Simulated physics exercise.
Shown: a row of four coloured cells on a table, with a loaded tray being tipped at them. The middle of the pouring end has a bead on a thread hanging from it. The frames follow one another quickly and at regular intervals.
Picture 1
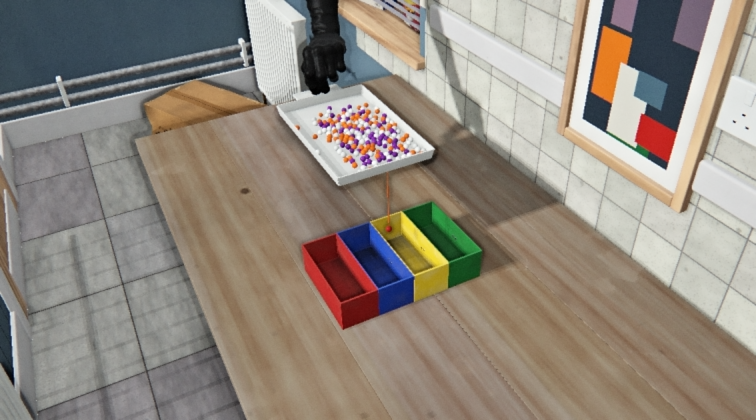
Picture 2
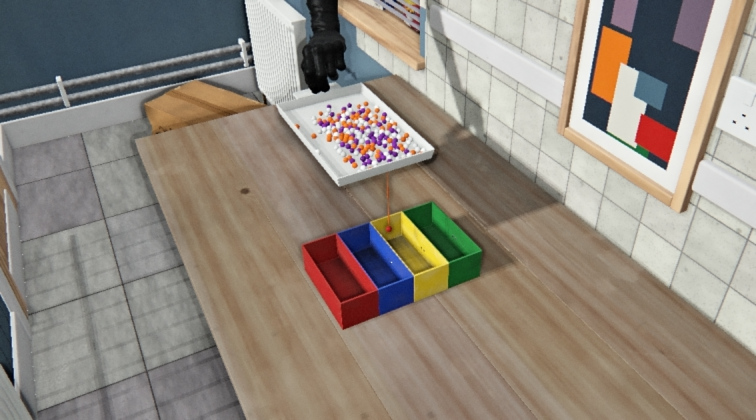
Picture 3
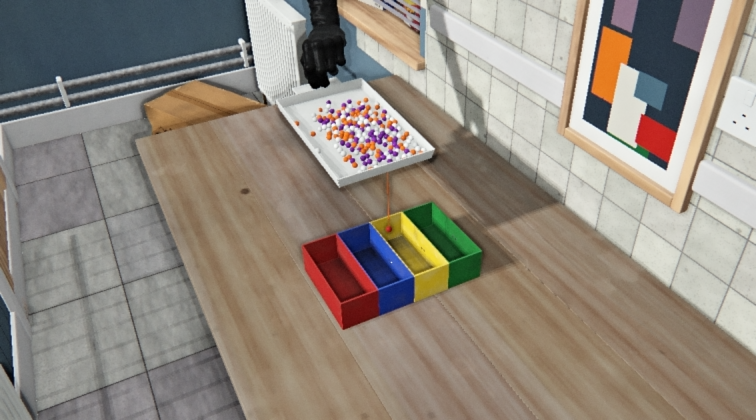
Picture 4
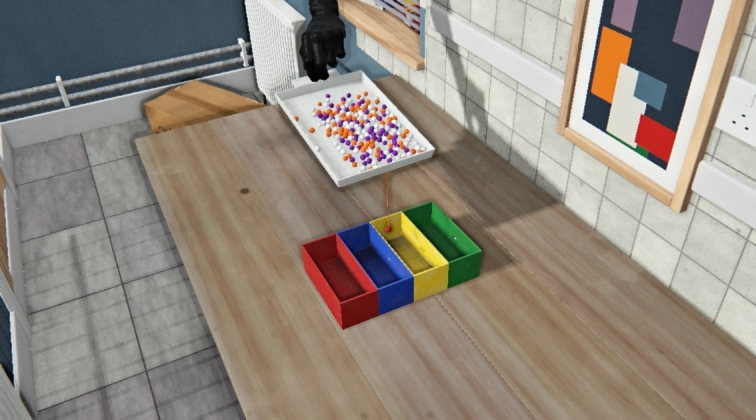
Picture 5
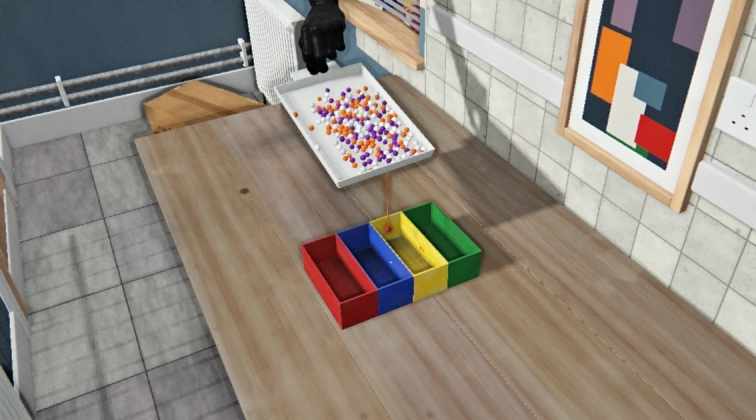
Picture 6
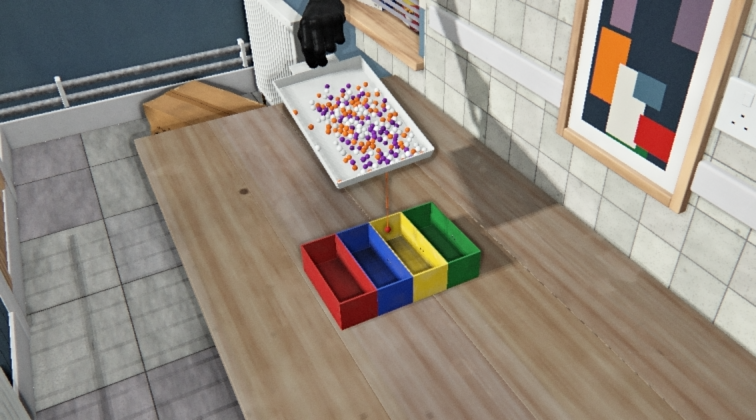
The footage shows a black-gloved hand at the far end of a white tray of orange, purple and white beads, tilting it slightly as the beads shift a little, behind red, blue, yellow and green cells on a wooden table.
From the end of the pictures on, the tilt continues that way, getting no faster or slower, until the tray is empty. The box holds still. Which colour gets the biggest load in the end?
The blue cell gets the biggest load.
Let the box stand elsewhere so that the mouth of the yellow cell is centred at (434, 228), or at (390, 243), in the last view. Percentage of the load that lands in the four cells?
Near 70 and 90 percent respectively.
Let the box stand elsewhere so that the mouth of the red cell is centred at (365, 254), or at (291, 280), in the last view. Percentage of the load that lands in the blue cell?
20 %, then 20 %.
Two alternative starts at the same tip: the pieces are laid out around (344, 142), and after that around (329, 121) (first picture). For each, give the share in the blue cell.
Roughly 40 per cent, then 40 per cent.
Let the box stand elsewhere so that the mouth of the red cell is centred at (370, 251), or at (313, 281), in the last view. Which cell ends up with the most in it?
It would be the cell in red the first time and that blue cell the second time.
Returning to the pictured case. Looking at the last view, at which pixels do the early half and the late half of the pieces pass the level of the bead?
First part (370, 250), rest (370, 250).
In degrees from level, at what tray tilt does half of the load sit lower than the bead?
That happens at close to 85 degrees.
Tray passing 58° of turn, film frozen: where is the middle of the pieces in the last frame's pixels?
Somewhere about pixel (371, 160).
Soon after the last picture, tray tipped steeply; nearly all on the tray; a stray few in the blue cell; a stray few in the red cell; a stray few in the yellow cell; a small part falling or outside the box.
A little later, tray tipped right over; a small part on the tray; about half in the blue cell; about a quarter in the red cell; about a quarter in the yellow cell; a small part falling or outside the box.
Later still, tray tipped past a quarter turn; about half in the blue cell; about a quarter in the red cell; about a quarter in the yellow cell; a small part falling or outside the box.
By the end, tray tipped past a quarter turn; about half in the blue cell; about a quarter in the red cell; about a quarter in the yellow cell; none in the green cell; a small part outside the box.
